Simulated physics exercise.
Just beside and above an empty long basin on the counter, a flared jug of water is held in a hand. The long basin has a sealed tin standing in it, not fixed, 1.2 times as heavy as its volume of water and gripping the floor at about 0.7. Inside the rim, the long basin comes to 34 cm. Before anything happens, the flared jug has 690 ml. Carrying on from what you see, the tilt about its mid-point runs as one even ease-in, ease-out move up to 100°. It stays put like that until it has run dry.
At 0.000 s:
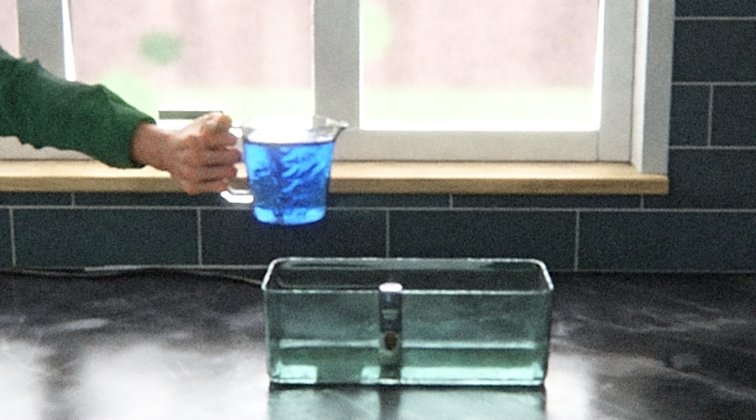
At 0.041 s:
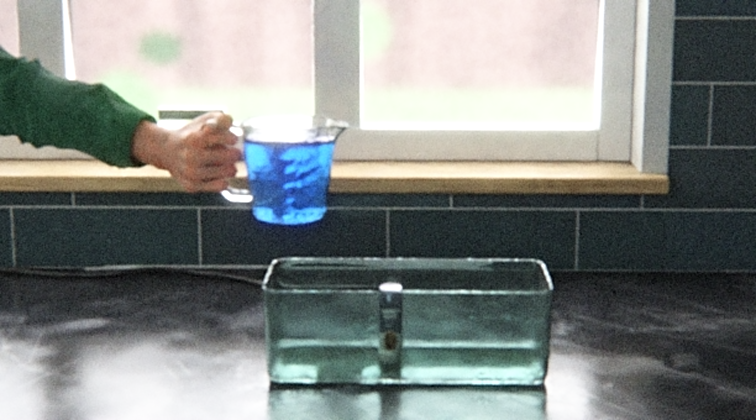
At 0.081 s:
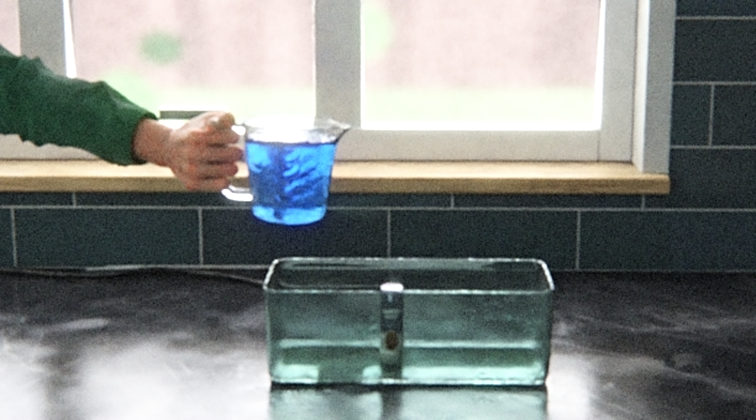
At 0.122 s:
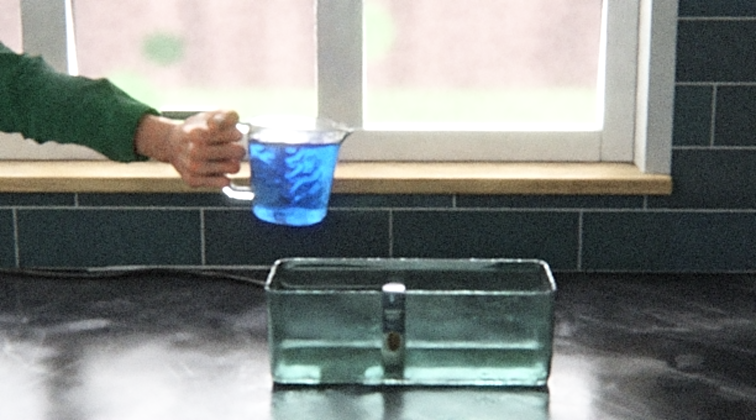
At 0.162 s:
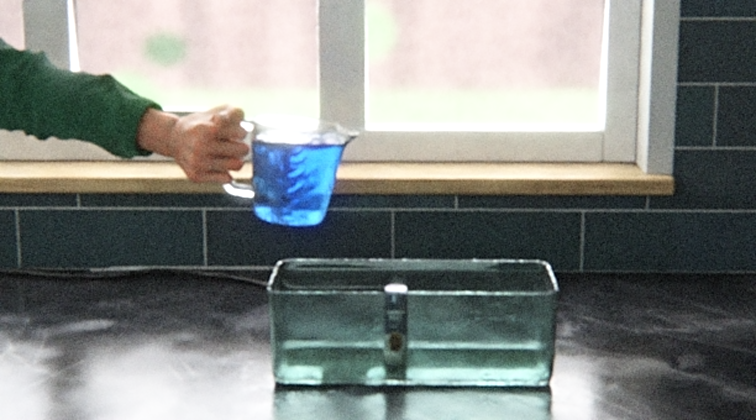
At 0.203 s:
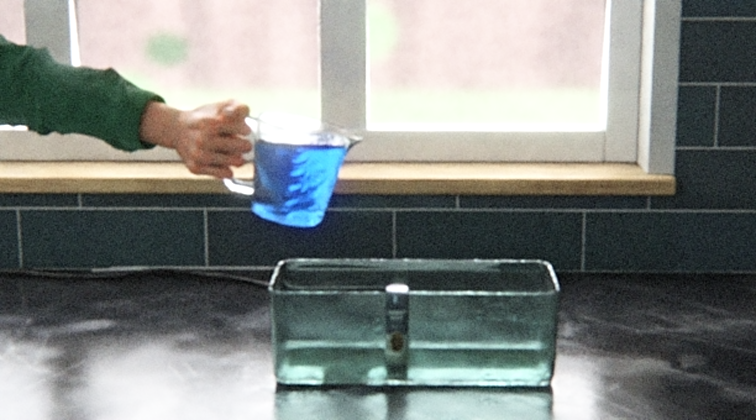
To begin with, a hand in a green sleeve holds a clear, flared jug of blue water nearly upright above an empty, long glass basin on a dark counter by a window. The hand then slowly leans the jug slightly to the right, and the water stays inside it.
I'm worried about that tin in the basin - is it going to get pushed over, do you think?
Yes, it will come down.
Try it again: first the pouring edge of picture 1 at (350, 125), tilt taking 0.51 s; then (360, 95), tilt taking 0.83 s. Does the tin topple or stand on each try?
Trial 1 - tin tips; trial 2 - tin stays standing.
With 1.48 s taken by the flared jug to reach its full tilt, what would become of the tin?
With that tilt, the tin tips.
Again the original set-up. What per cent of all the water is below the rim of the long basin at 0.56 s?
Near 7 in a hundred.
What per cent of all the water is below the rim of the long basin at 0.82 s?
I'd say roughly 62 in a hundred of it.
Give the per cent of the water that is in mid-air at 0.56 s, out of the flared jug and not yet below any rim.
20 per cent.
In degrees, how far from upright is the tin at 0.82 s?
The tilt is near 0°.
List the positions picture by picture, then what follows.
In the first frame, it leans 0°; its right rim is at (348, 124); the water meets the walls at (245, 136) and (335, 136); the long basin's rim runs from (268, 276) to (547, 278); the tin's top is at (391, 291).
In the second frame, it leans 1°; its right rim is at (349, 125); the water meets the walls at (245, 135) and (334, 136).
In the third frame, it leans 2°; its right rim is at (351, 126); the water meets the walls at (247, 135) and (336, 137).
In the fourth frame, it leans 4°; its right rim is at (355, 129); the water meets the walls at (251, 135) and (340, 139).
In the fifth frame, it leans 8°; its right rim is at (359, 134); the water meets the walls at (255, 136) and (344, 140).
In the sixth frame, it leans 12°; its right rim is at (363, 139); the water meets the walls at (258, 137) and (349, 140).
After 0.56 s the tilt is 69° and 73 per cent is still to pour; the tin stands where it began.
After 0.82 s the tilt is 98° and 21 per cent is still to pour; the tin stands where it began.
After 1.10 s the tilt is 100° and 2 per cent is still to pour; the tin leans 45°.
After 1.40 s the tilt is 100° and 0 per cent is still to pour; the tin lies on its side.
In the end the tin lies on its side.
